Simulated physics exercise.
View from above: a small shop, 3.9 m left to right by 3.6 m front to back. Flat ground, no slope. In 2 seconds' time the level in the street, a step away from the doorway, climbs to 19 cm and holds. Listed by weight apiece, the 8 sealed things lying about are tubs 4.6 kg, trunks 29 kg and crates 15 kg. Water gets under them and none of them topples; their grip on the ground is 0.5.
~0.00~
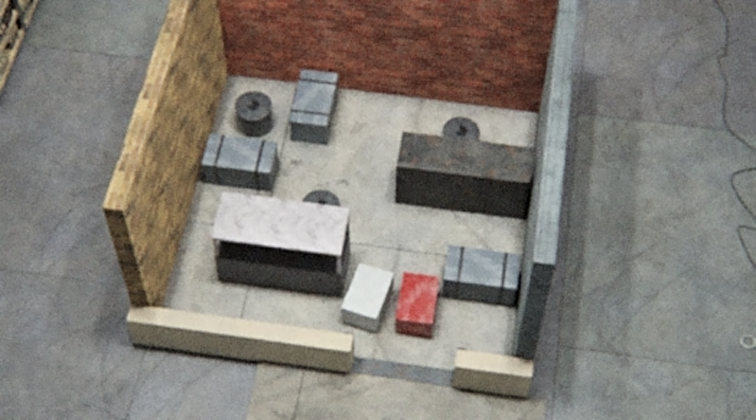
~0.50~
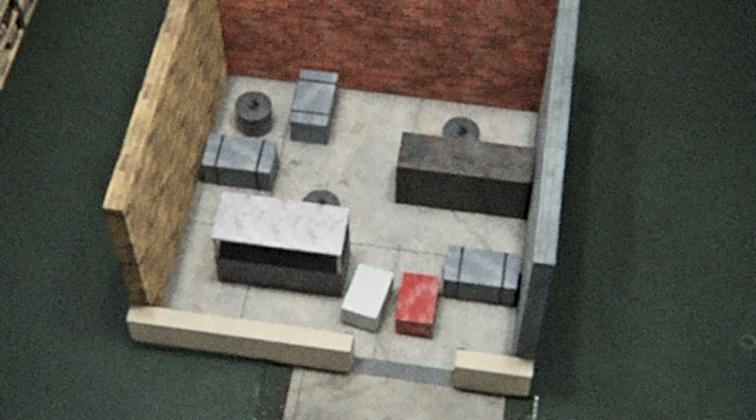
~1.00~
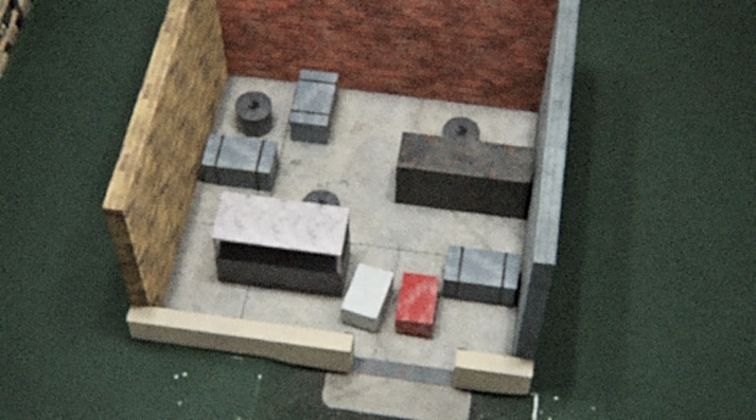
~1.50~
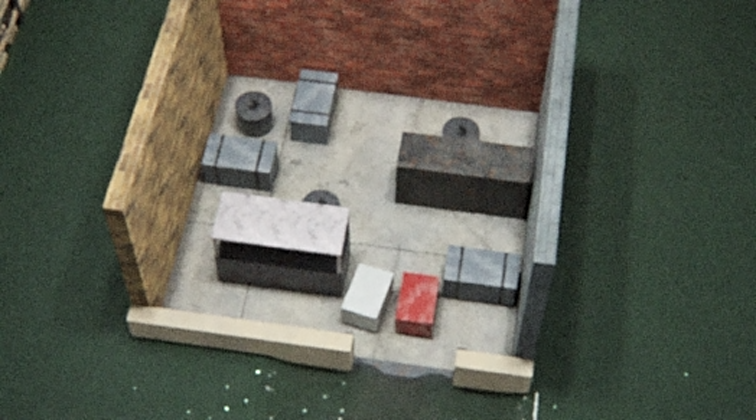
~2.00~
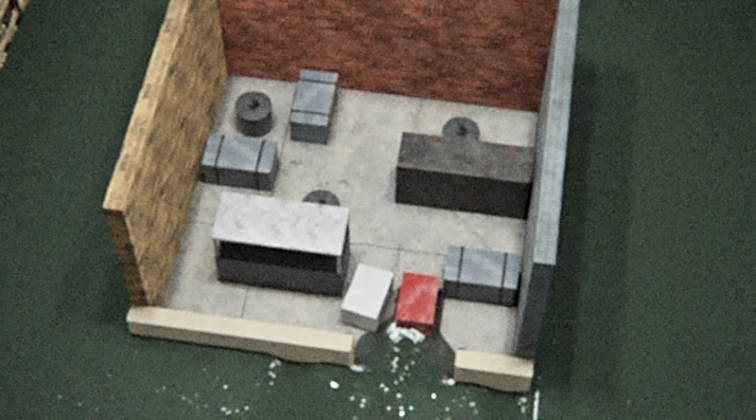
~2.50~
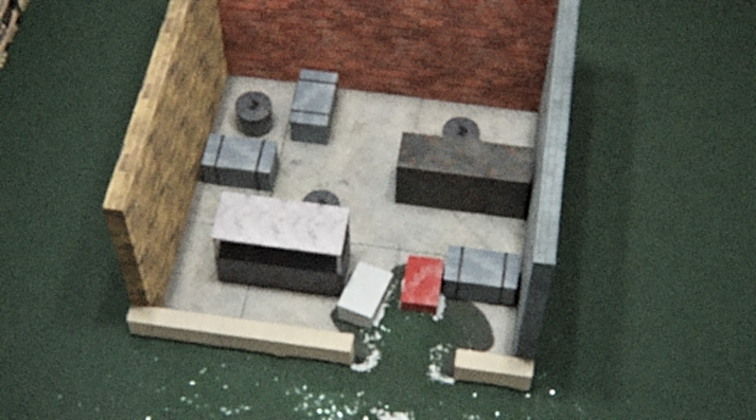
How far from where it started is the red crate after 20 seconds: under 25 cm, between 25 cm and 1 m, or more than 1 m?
It is displaced greatly.
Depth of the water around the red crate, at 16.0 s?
Somewhere close to 14 cm.
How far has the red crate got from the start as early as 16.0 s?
250 cm, give or take.
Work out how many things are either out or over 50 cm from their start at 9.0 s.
At that moment it comes to 3.
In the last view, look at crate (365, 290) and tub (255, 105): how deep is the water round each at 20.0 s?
About 15 and 16 cm.
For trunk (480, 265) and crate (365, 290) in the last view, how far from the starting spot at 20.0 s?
First 300 cm, then 200 cm.
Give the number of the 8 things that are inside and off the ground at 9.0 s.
Just then, the number is 7.
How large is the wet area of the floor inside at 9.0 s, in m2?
Somewhere about 12 m2, give or take.
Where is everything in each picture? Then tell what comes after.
The red crate at (418, 297) rests on the ground; 0.0 m2 under water; 0 of 8 have shifted, in the first frame.
The red crate at (418, 297), on the bottom; water covers 0.0 m2; 0 of 8 have shifted, in the second frame.
The red crate at (418, 297), on the bottom; water covers 0.0 m2; 0 of 8 have shifted, in the third frame.
The red crate at (418, 297), on the bottom; water covers 0.0 m2; 0 of 8 have shifted, in the fourth frame.
The red crate at (418, 297) rests on the ground; 0.4 m2 under water; 0 of 8 have shifted, in the fifth frame.
The red crate at (423, 280) rests on the ground, 23 cm from its start; water covers 1.1 m2; 1 of 8 have shifted, in the sixth frame.
After 4.0 s the red crate is near (432, 216), 1.1 m from its start, afloat; 2 afloat.
After 9.0 s the red crate is near (251, 208), 2.2 m from its start, afloat; 7 afloat.
After 16.0 s the red crate is near (321, 143), 2.3 m from its start, afloat; 8 afloat.
After 20.0 s the red crate is near (312, 146), 2.3 m from its start, afloat; 8 afloat.
